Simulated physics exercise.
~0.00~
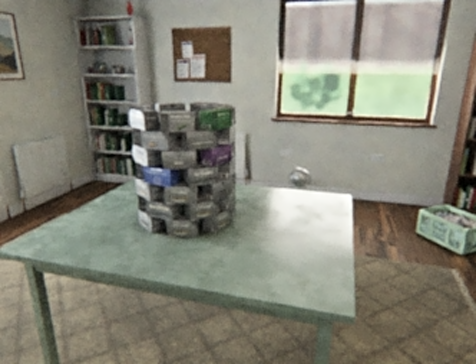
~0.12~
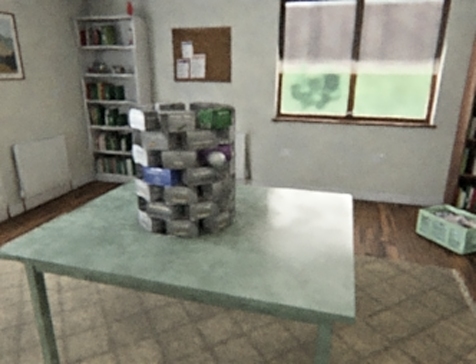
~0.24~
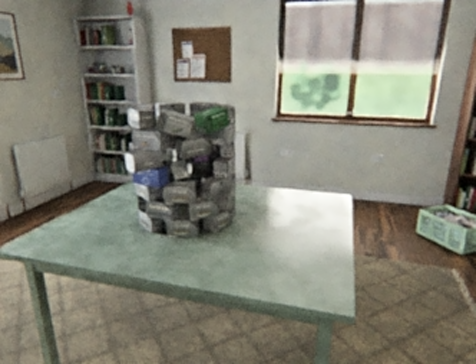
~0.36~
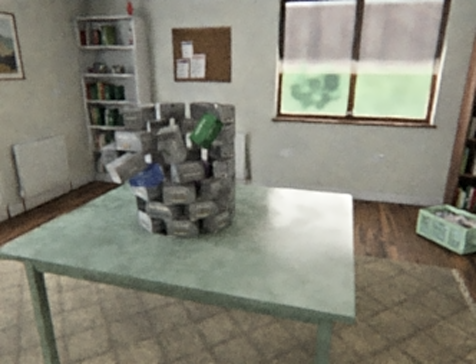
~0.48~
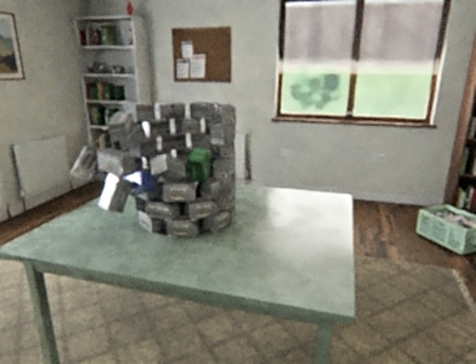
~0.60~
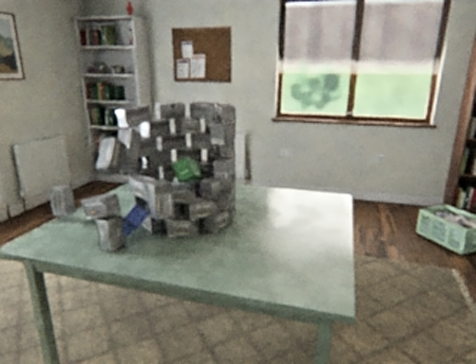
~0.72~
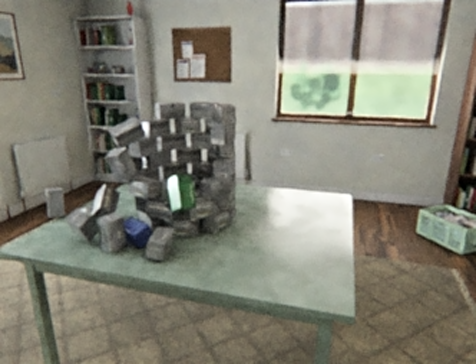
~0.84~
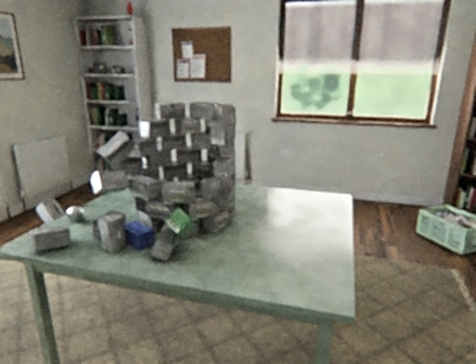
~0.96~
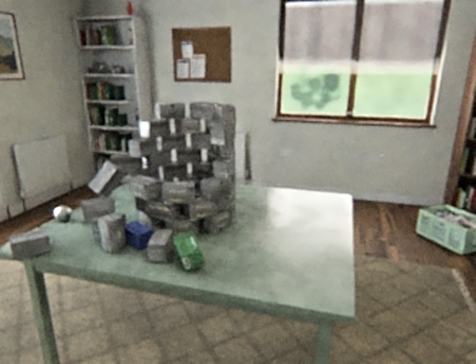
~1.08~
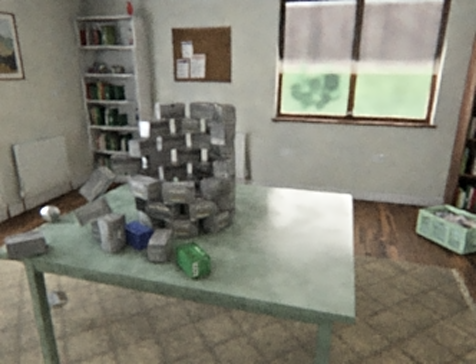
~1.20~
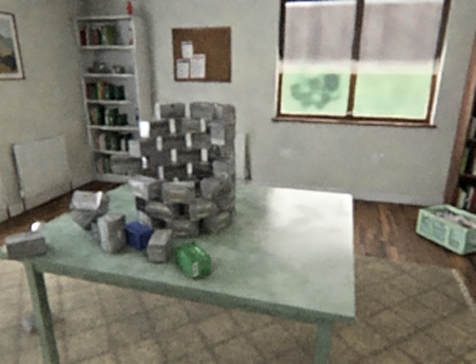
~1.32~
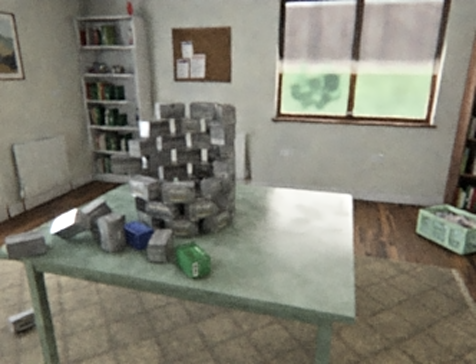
A round stack of packets partly collapses leftward as a ball hits it, leaving most standing.
